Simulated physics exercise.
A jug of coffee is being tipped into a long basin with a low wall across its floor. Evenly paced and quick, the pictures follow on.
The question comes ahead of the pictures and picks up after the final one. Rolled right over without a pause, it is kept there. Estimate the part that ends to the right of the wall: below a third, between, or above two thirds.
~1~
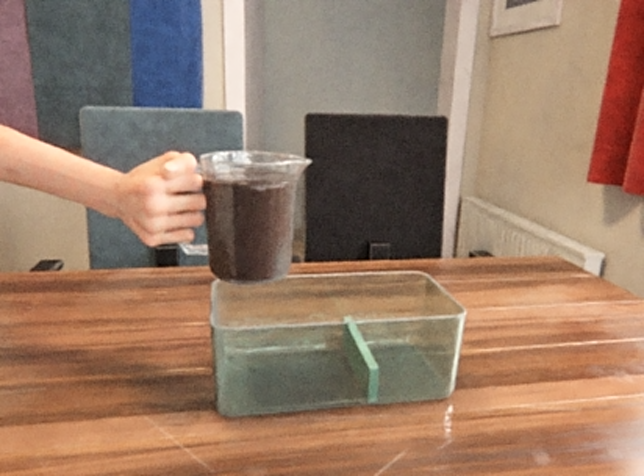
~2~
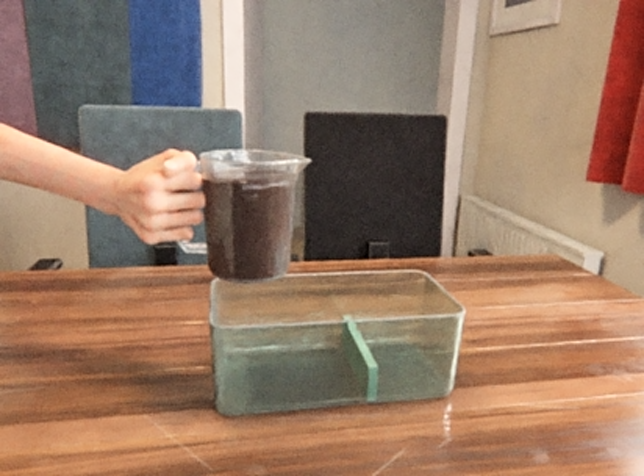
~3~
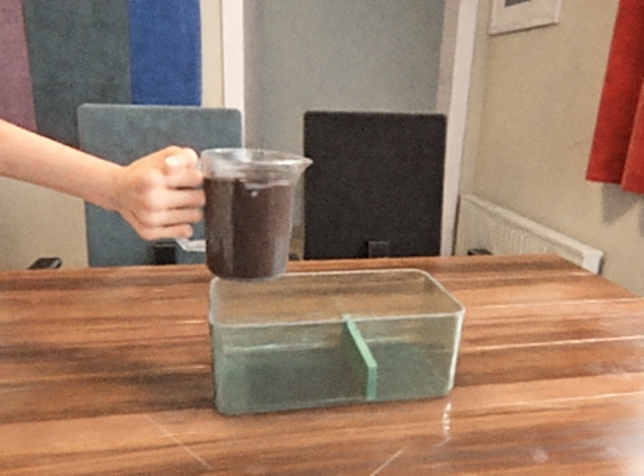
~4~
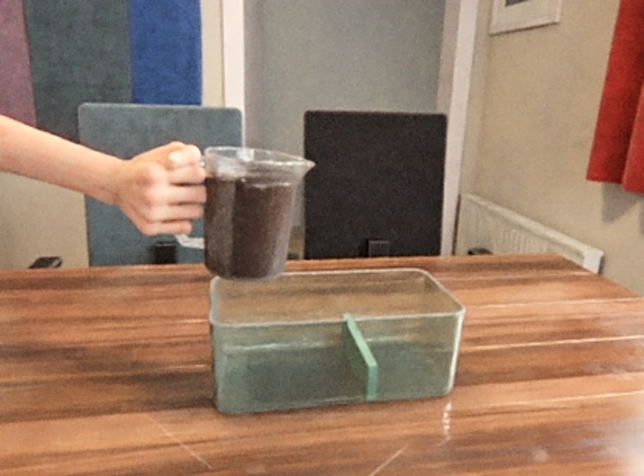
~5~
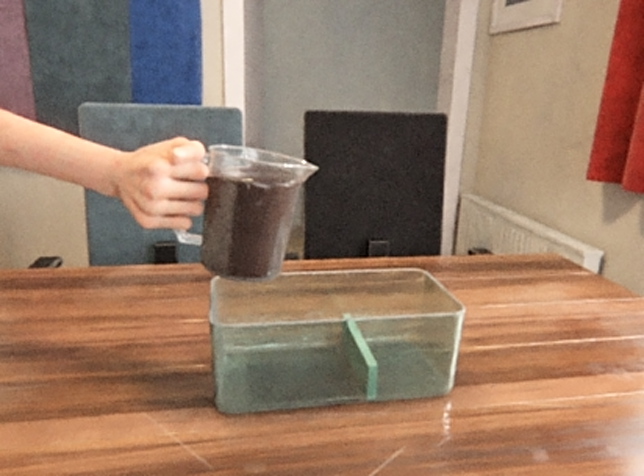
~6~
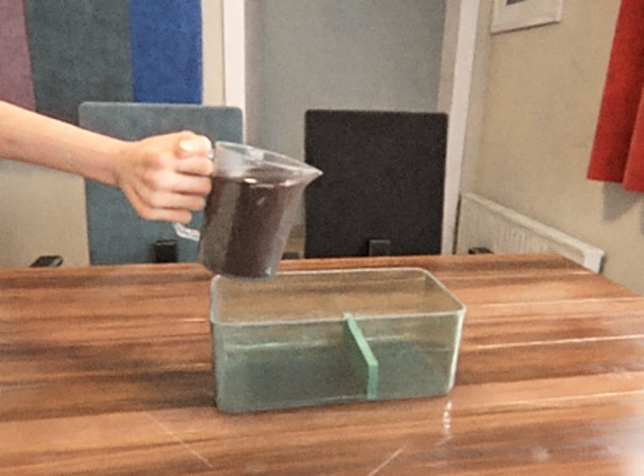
I reckon what ends right of the wall lands in the middle band of a third to two thirds.
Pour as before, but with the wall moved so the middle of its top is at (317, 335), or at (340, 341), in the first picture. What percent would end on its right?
About 95 % for the first and about 70 % for the second.
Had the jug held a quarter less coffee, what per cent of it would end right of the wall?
Roughly 20 %.
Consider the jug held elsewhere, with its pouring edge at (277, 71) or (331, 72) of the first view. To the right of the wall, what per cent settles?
Near 20 % and 75 %.
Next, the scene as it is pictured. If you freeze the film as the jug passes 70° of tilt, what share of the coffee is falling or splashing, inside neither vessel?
Near 15 %.
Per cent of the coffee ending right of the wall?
About 40 per cent.
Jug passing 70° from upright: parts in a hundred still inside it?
About 80 %.
A moment on, the jug is tipped part way and 80 per cent is still to pour, 1 is left of the wall and 7 right of it.
Next, the jug is tipped right over and 25 per cent is still to pour, 27 is left of the wall and 36 right of it.
Then the jug is tipped right over and 1 per cent is still to pour, 57 is left of the wall and 40 right of it.
Later the jug is tipped right over and 0 per cent is still to pour, 58 is left of the wall and 40 right of it.
At rest 58 per cent lies left of the wall, 40 right of it and 1 outside.
